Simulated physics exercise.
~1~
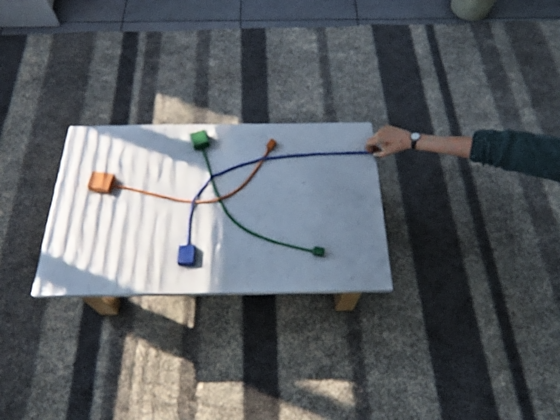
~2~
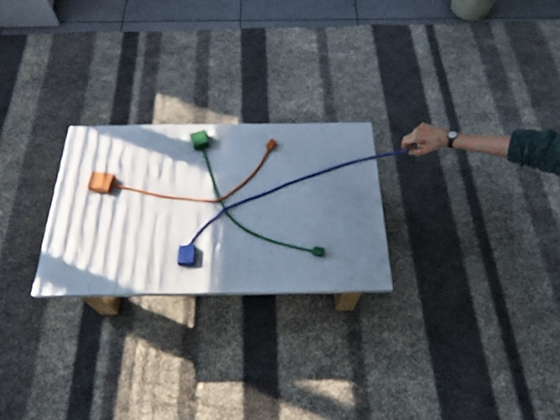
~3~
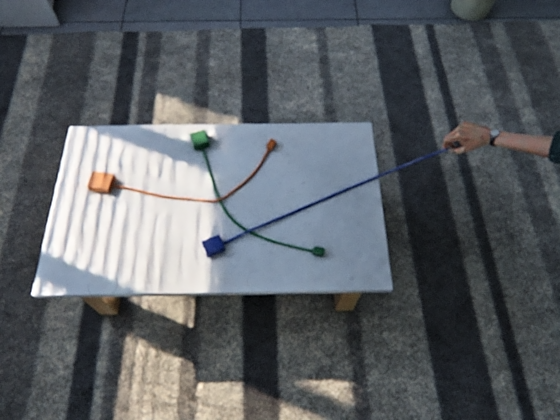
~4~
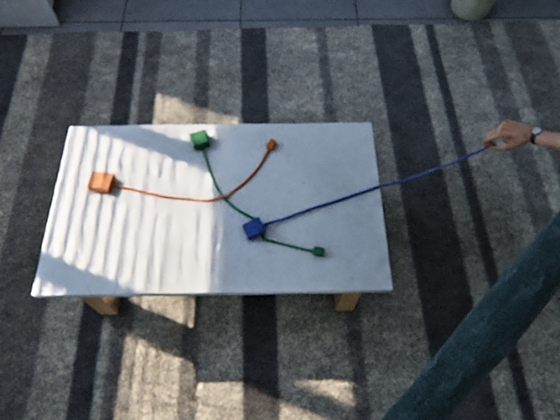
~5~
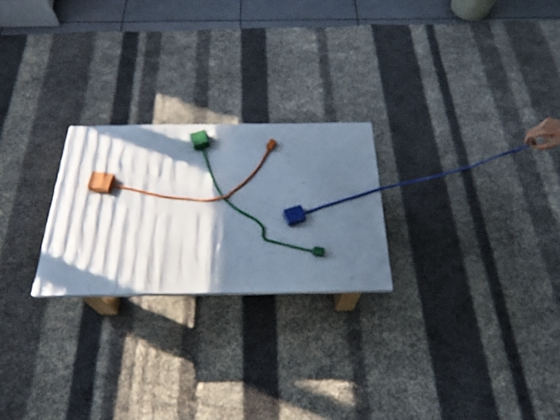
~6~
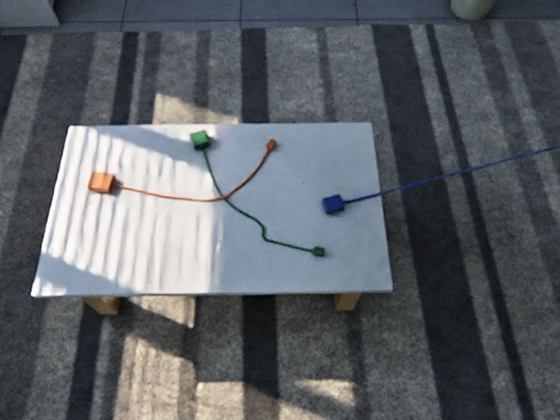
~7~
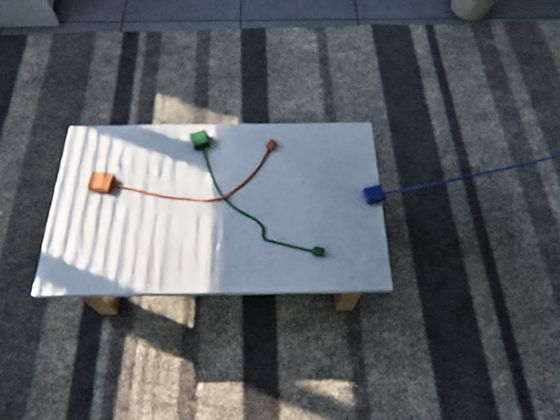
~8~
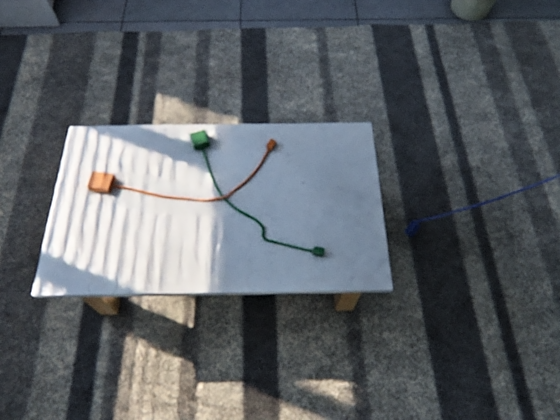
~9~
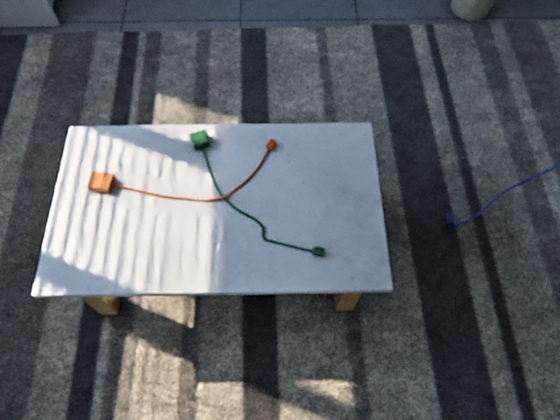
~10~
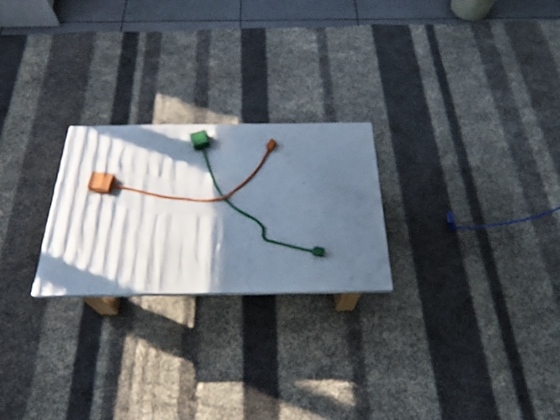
A hand pulled the blue cord to the right across a pale table where it lay crossed with orange and green ones, dragging its block over the edge onto the striped rug, while the orange and green blocks stayed put.
